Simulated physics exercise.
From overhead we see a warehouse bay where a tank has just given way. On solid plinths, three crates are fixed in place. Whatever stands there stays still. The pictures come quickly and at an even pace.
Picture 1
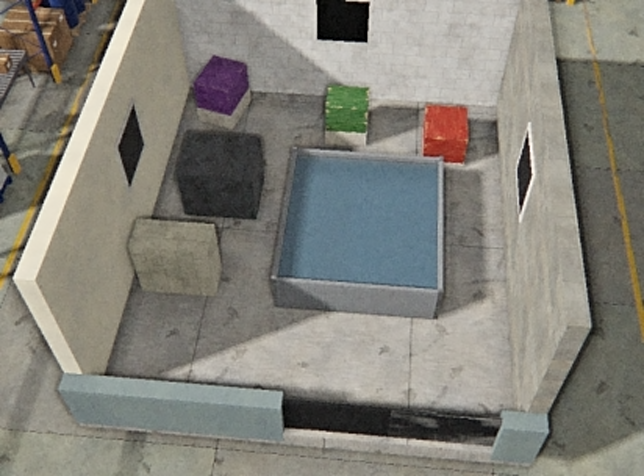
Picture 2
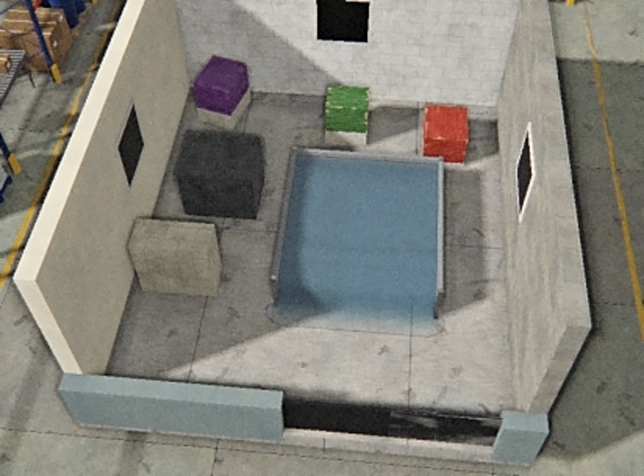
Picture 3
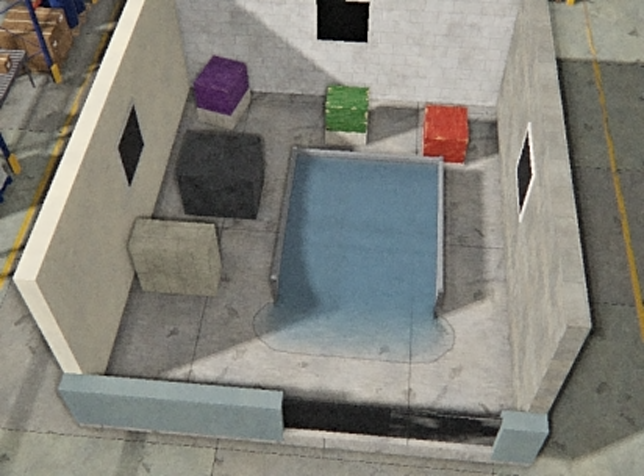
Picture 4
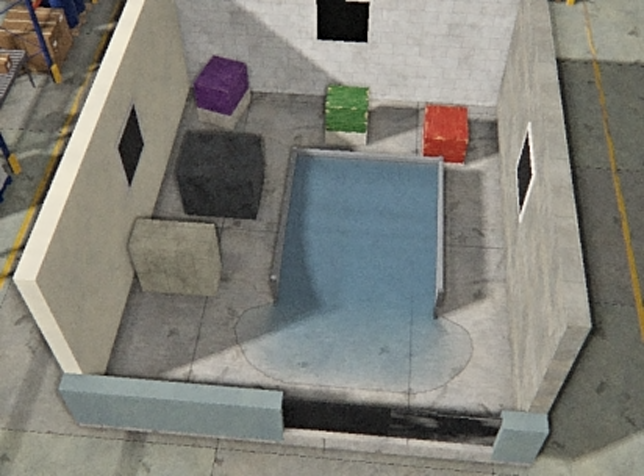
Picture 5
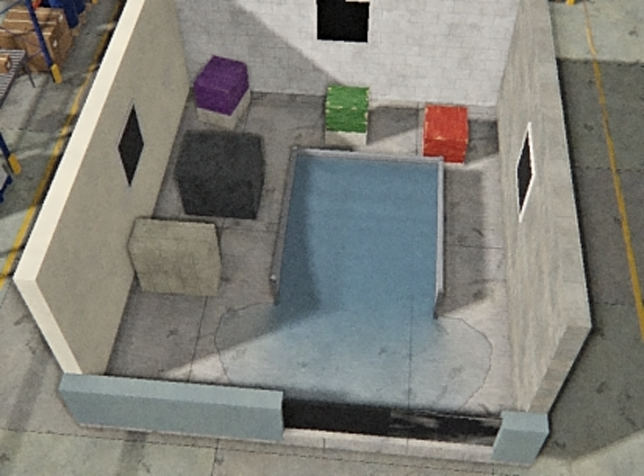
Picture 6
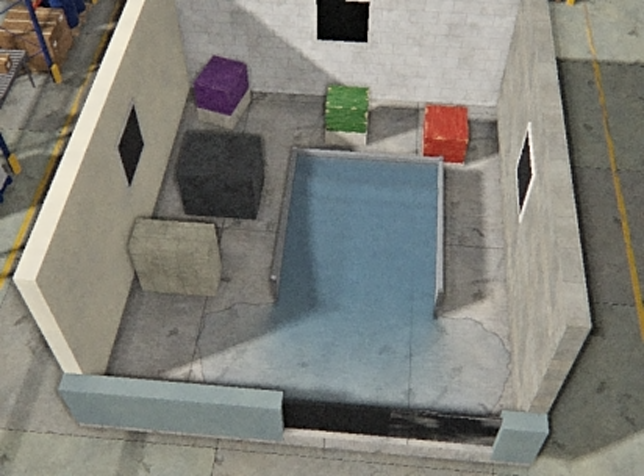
We see a walled warehouse bay with an open tank of still blue water among purple, green, red, black and grey blocks; its near side gives way, and water pours out, spreading across the floor toward the viewer.
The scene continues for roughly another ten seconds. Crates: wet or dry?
Purple crate, dry; green crate, dry; red crate, wet.
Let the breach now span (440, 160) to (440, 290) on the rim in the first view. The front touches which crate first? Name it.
It's the crate marked red.
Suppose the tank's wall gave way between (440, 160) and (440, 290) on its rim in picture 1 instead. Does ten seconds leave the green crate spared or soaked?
The green one is not reached.
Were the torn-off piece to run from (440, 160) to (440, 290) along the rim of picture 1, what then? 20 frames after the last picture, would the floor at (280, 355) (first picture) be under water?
Pretty sure it's in a puddle at that location.
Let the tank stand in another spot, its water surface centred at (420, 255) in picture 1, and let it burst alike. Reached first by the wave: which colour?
The red-painted one.
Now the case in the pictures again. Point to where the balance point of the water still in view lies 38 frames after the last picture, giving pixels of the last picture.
The water centres close to (324, 275).
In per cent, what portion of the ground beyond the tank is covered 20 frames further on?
By my count, 60 percent.
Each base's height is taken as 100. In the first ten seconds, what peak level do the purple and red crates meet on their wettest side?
70 and 340 %, roughly.
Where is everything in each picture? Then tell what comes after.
Still water in the open tank at (362, 219), in the first frame.
The front is at (270, 307), out from the gap at (356, 302), in the second frame.
Water pours out at (356, 303) and has run to (259, 324), in the third frame.
Water pours out at (356, 304) and has run to (250, 353), in the fourth frame.
The front is at (234, 371), out from the gap at (356, 304), in the fifth frame.
The front is at a hidden place, out from the gap at (356, 304), in the sixth frame.
A moment on, water covers 30 % of the floor; the purple crate not reached, the green crate not reached, the red crate not reached.
Next, water covers 35 % of the floor; the purple crate not reached, the green crate not reached, the red crate not reached.
Then, water covers 60 % of the floor; the purple crate not reached, the green crate not reached, the red crate water round its plinth.
Later, water covers 95 % of the floor; the purple crate water round its plinth, the green crate water round its plinth, the red crate water round its plinth.
In the end, water covers 100 % of the floor; the purple crate stayed above the water, the green crate stayed above the water, the red crate was topped.
